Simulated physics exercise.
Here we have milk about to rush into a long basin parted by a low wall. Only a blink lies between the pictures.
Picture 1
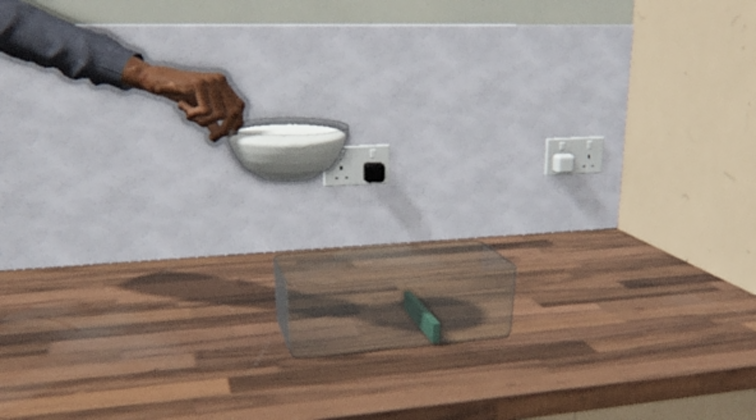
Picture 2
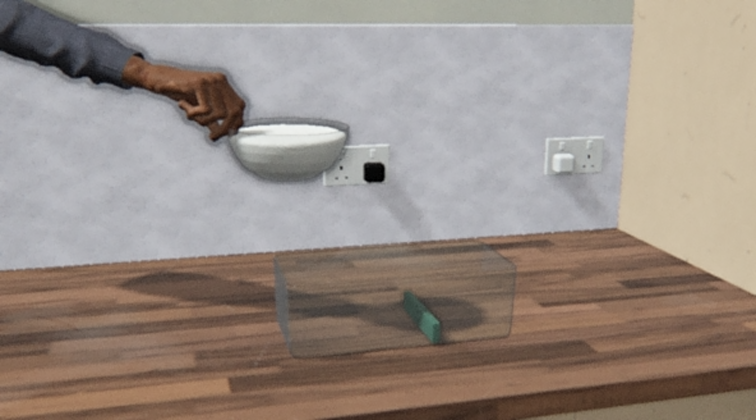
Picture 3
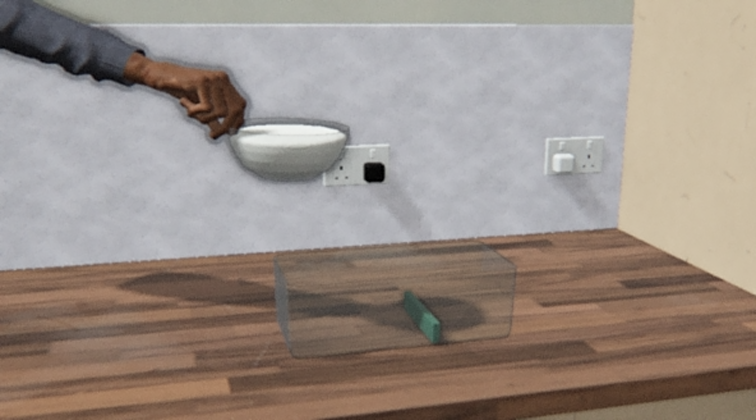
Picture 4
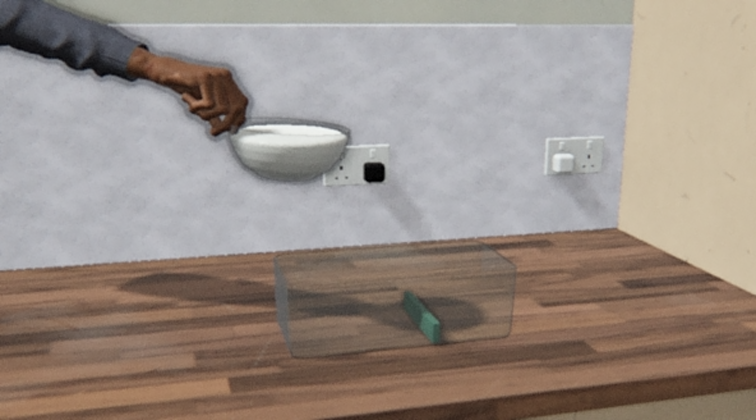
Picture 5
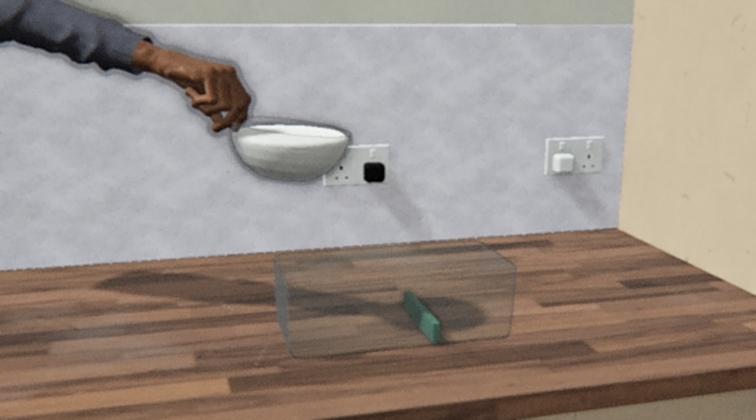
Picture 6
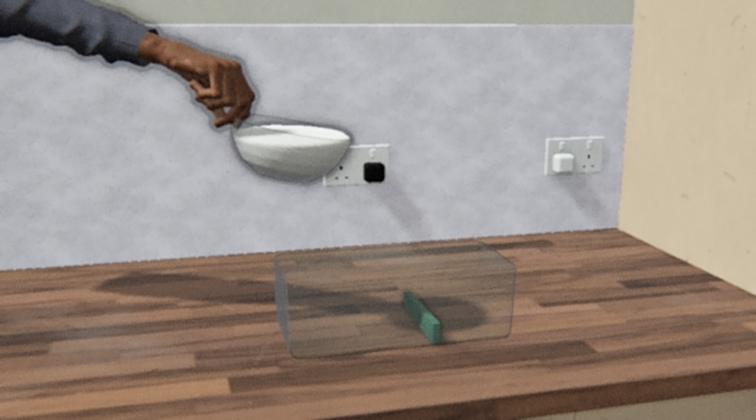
A hand holding a white bowl of milk above a clear divided basin on a wooden counter, then slowly tilting it slightly rightward.
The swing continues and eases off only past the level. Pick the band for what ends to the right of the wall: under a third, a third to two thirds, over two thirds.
It comes to under a third.
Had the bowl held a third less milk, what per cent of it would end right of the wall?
It comes to 10 per cent or so.
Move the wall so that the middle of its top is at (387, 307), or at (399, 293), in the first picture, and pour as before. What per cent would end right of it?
The first gives 60 %, the second 40 %.
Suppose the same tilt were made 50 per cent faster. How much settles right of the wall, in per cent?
Roughly 20 in a hundred.
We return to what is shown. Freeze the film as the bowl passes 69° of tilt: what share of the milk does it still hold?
Near 30 %.
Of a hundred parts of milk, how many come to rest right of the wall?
About 15 per cent.
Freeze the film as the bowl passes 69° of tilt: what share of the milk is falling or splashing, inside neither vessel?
Roughly 40 in a hundred.
A moment on, the bowl is tipped part way and 29 per cent is still to pour, 29 is left of the wall and 2 right of it.
Next, the bowl is tipped right over and 0 per cent is still to pour, 87 is left of the wall and 9 right of it.
Then the bowl is tipped right over and 0 per cent is still to pour, 82 is left of the wall and 16 right of it.
Later the bowl is tipped right over and 0 per cent is still to pour, 82 is left of the wall and 17 right of it.
Finally, 81 per cent lies left of the wall, 18 right of it and 1 outside.
